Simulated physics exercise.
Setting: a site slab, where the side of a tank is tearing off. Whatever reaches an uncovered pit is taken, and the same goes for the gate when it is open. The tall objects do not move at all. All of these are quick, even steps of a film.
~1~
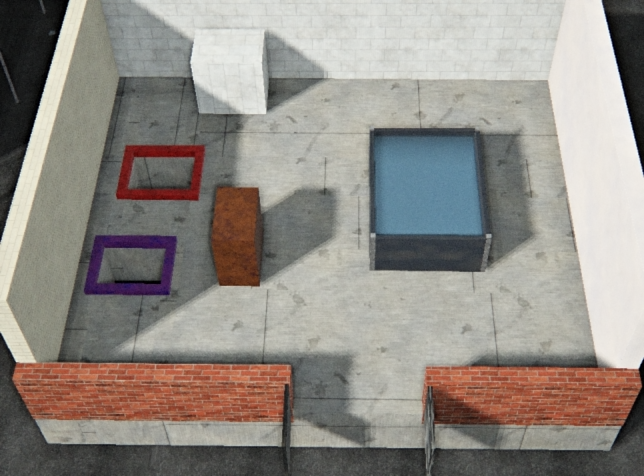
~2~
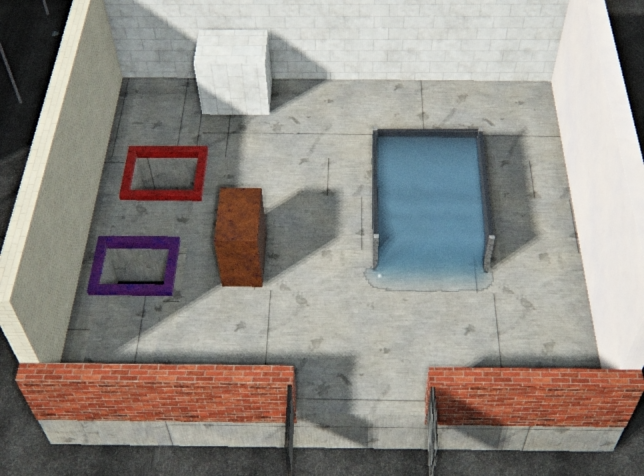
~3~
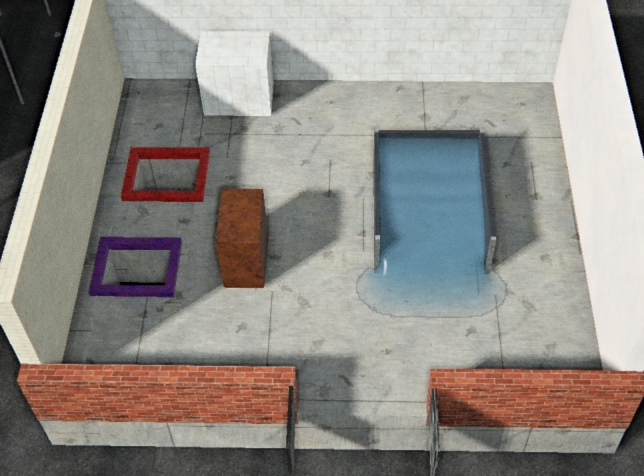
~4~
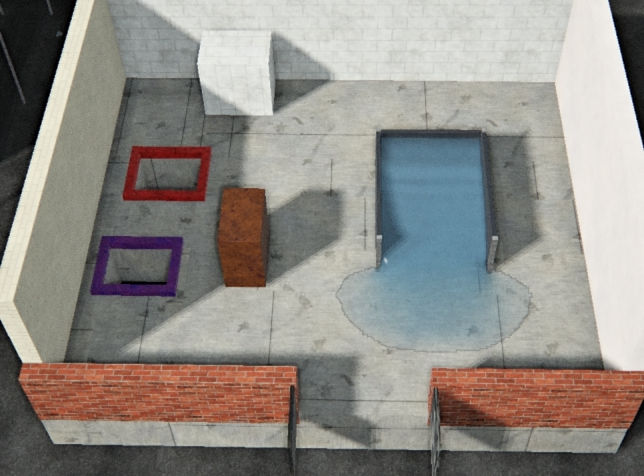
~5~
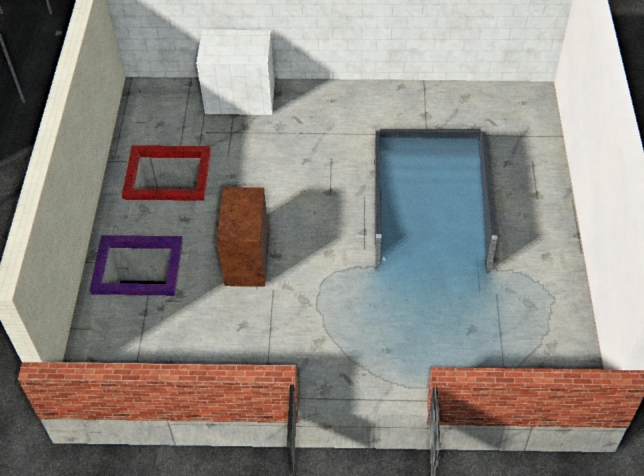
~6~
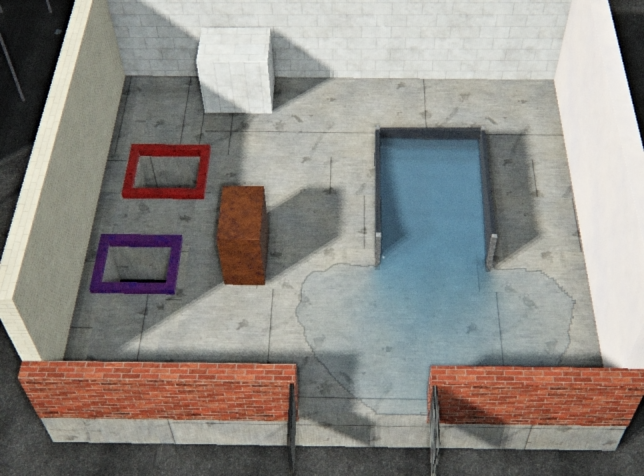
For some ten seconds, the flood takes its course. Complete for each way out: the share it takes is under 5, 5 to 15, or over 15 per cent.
Completed: For the gate it is over 15 per cent; for the red pit it is under 5 per cent; for the purple pit it is under 5 per cent.
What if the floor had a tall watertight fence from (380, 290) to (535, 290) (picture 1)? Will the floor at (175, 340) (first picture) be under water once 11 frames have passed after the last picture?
Submerged.
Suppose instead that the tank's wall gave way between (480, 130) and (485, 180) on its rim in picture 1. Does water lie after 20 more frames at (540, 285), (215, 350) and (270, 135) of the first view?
The first would be drenched, the second still unwetted and the third drenched.
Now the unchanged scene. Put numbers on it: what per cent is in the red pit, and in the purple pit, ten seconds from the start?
In turn 0 and 0 per cent.
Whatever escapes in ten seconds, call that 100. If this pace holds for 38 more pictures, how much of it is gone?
It comes to around 90 per cent.
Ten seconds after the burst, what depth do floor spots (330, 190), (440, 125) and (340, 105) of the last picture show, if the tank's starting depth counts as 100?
2, 6 and 4 per cent, roughly.
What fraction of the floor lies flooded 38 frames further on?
Roughly 55 %.
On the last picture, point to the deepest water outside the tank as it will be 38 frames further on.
Somewhere close to (558, 119).
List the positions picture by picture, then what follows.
The tank at (427, 185) is whole and still, in the first frame.
Water pours out at (431, 260) and has run to (370, 271), in the second frame.
The front is at (367, 294), out from the gap at (432, 262), in the third frame.
The front is at (378, 336), out from the gap at (434, 262), in the fourth frame.
Water pours out at (433, 262) and has run to a hidden place, in the fifth frame.
Water pours out at (433, 261) and has run to a hidden place, in the sixth frame.
A moment on, water covers 25 % of the floor; the gate 6 %, the red pit 0 %, the purple pit 0 %.
Next, water covers 25 % of the floor; the gate 18 %, the red pit 0 %, the purple pit 0 %.
Then, water covers 40 % of the floor; the gate 29 %, the red pit 0 %, the purple pit 0 %.
Later, water covers 55 % of the floor; the gate 37 %, the red pit 0 %, the purple pit 0 %.
In the end, water covers 80 % of the floor; the gate 41 %, the red pit 0 %, the purple pit 0 %.
